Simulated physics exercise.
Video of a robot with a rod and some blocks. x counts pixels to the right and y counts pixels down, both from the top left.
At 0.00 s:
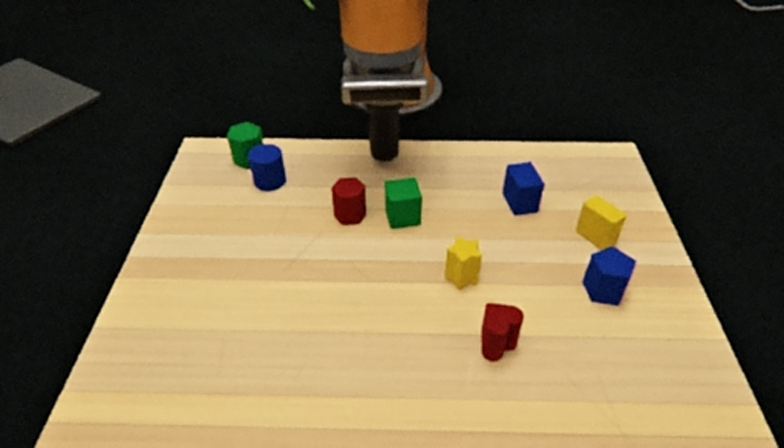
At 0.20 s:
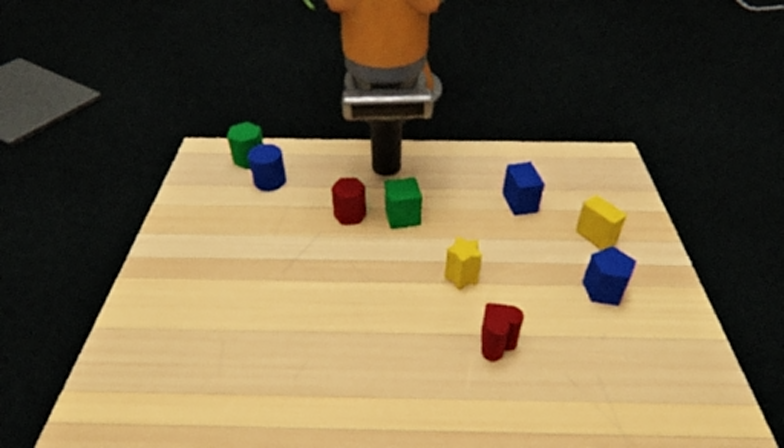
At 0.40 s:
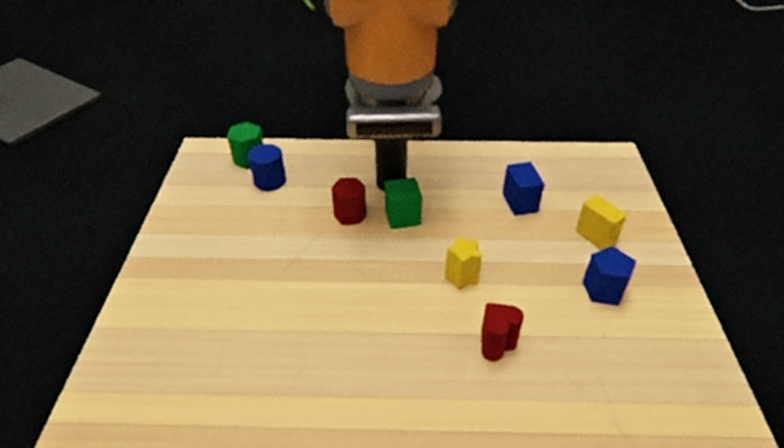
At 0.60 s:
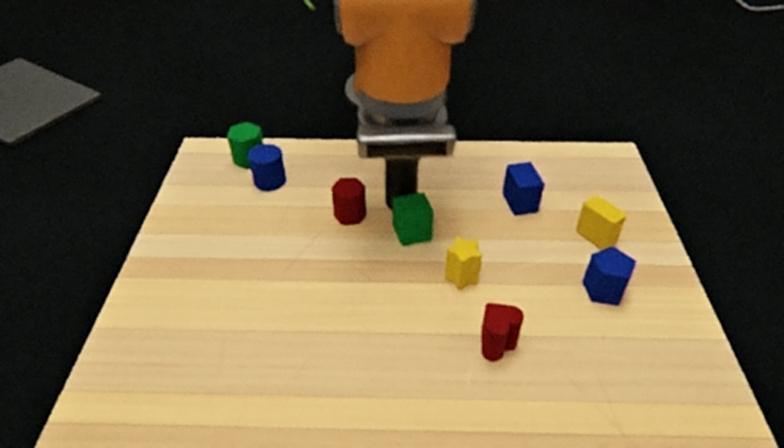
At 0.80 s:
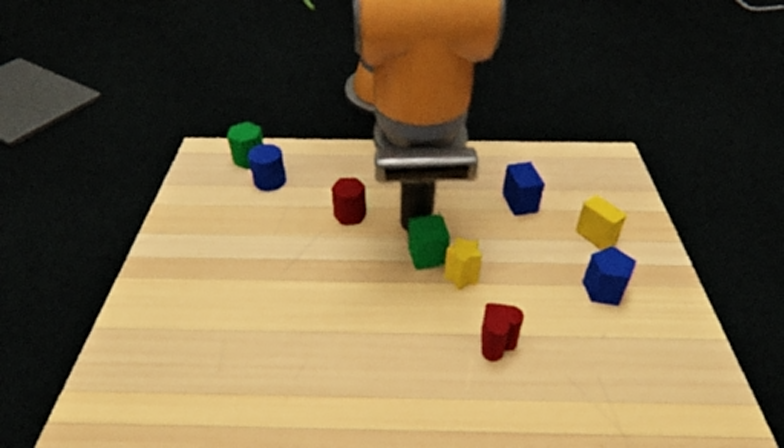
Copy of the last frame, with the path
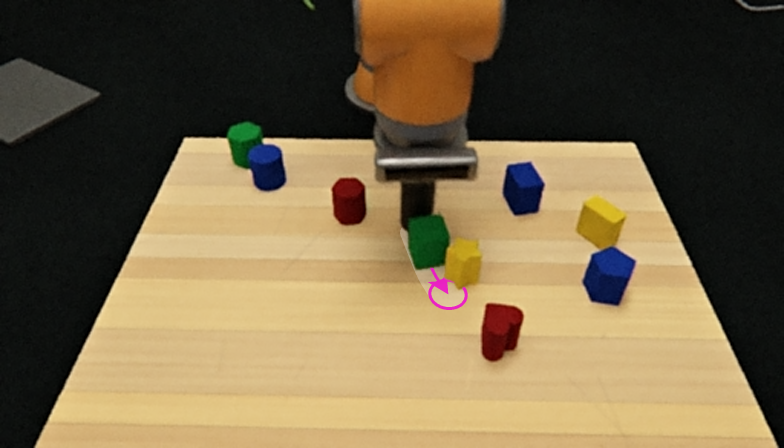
A robot arm lowers its rod and pushes the green block toward the yellow star.
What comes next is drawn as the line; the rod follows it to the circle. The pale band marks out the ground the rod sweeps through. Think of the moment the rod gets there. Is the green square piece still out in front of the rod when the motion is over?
My answer is yes.
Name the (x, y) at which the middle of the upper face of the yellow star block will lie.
It should be at about (483, 259).
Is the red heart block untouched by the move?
It seems so.
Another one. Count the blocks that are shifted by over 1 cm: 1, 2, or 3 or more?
That makes 2 blocks.
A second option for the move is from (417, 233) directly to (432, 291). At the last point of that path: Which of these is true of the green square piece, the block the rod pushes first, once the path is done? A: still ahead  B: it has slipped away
A.
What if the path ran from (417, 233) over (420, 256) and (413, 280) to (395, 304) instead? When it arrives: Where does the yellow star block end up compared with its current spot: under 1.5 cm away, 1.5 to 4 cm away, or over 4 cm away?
The block shifts between 1.5 and 4 cm.
The drawn path runs from (417, 233) by way of (425, 252) and (434, 273) to (448, 294).
The first path, step by step. Halfway along, rod at (430, 253); green square piece at (446, 259); yellow star block at (481, 259), turned 50° anticlockwise.
At the end, rod at (449, 284); green square piece at (466, 294); yellow star block at (483, 259), turned 50° anticlockwise; red heart block not moved.
